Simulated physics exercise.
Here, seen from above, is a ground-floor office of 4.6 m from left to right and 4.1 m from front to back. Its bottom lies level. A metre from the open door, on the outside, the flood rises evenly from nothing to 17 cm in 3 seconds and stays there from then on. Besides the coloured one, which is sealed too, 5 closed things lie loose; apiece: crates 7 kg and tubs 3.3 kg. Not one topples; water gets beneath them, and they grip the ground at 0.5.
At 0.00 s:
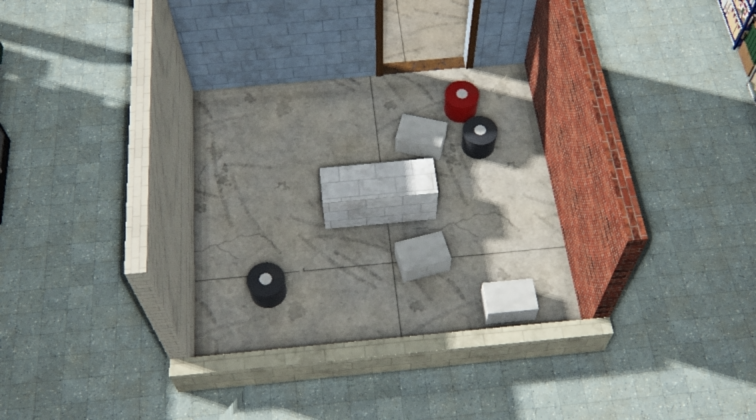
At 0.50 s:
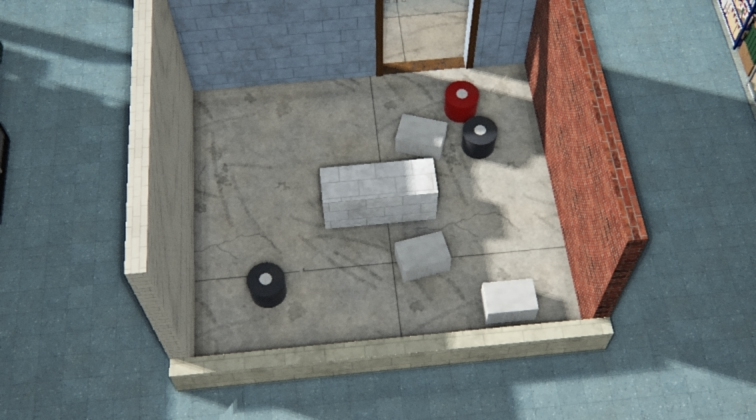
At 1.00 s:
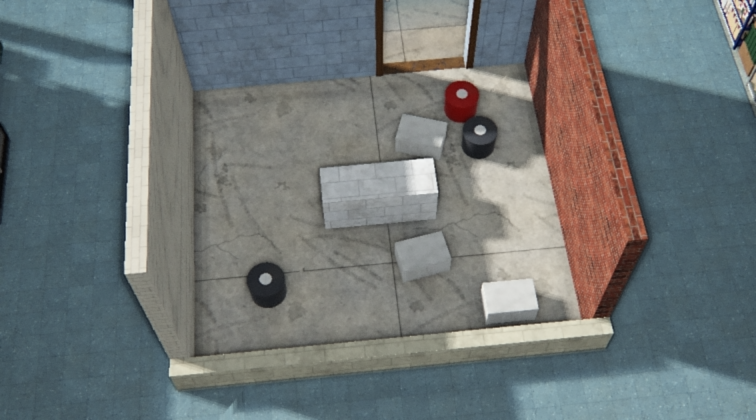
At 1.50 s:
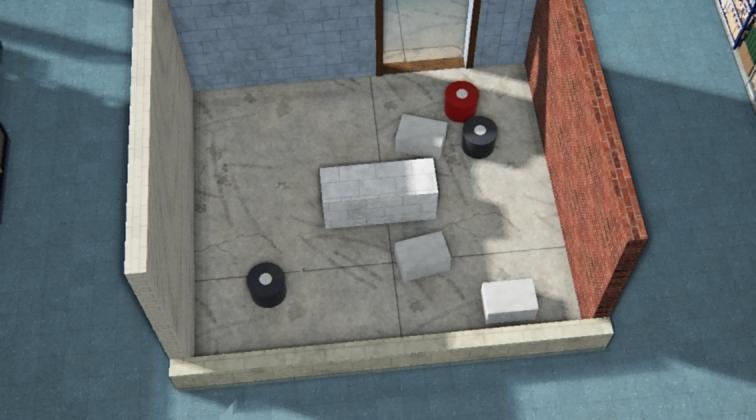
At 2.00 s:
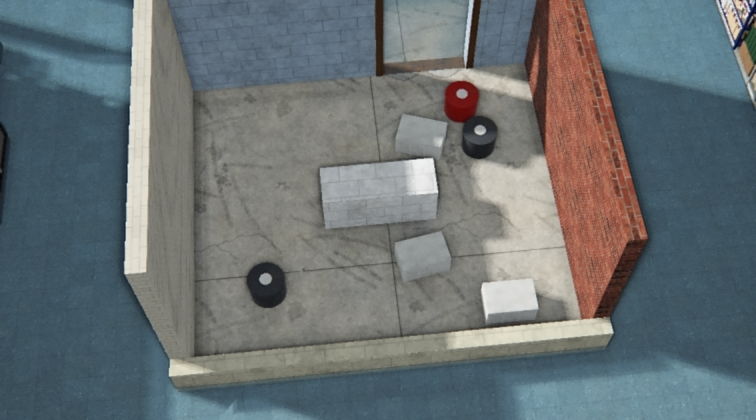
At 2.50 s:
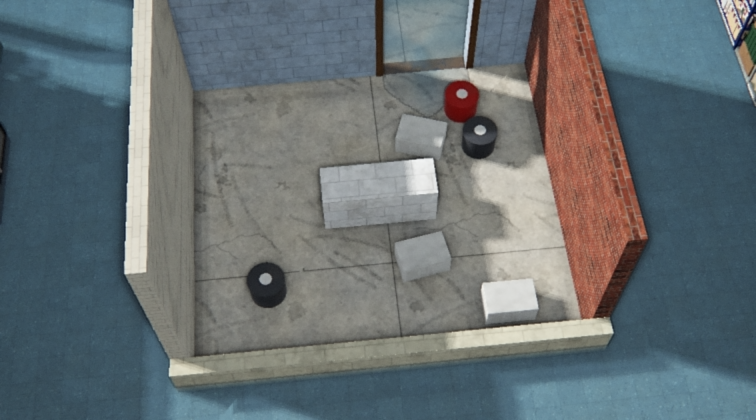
The clip opens on a walled room seen from above, with pale blocks, two dark tubs and a red one standing on a grey floor. The paving outside gradually turns a deeper blue as water spreads over it, and a bluish tint reaches the back doorway, while nothing inside visibly moves.
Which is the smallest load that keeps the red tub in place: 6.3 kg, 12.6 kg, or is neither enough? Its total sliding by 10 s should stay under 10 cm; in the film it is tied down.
Neither one works.
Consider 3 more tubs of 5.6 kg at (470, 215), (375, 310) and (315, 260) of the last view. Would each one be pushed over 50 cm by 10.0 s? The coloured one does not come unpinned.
One by one: Too far, not far enough and not far enough.
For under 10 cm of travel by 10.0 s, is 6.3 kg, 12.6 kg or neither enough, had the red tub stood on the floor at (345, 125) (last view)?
It turns out that both loads succeed.
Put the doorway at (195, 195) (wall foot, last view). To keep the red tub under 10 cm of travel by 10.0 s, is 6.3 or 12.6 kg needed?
Short version: Only the heavy mass succeeds.
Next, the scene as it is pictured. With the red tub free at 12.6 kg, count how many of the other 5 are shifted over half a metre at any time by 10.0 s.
My count gives 2.
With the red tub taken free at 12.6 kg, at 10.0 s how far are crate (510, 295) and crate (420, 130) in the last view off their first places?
200 cm and 50 cm respectively.
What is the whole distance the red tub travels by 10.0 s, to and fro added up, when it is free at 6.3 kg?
Close to 450 centimetres all told.
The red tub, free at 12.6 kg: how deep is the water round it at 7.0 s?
Depth: Approx. 5 cm.
After 3.5 s the red tub would be 27 cm from its start with 6.3 kg and 5 cm from its start with 12.6 kg; 5 cm of water round it then.
After 4.5 s the red tub would be 88 cm from its start with 6.3 kg and 43 cm from its start with 12.6 kg; 4 cm of water round it then.
After 7.0 s the red tub would be 253 cm from its start with 6.3 kg and 60 cm from its start with 12.6 kg; 5 cm of water round it then.
After 10.0 s the red tub would be 279 cm from its start with 6.3 kg and 83 cm from its start with 12.6 kg; 5 cm of water round it then.
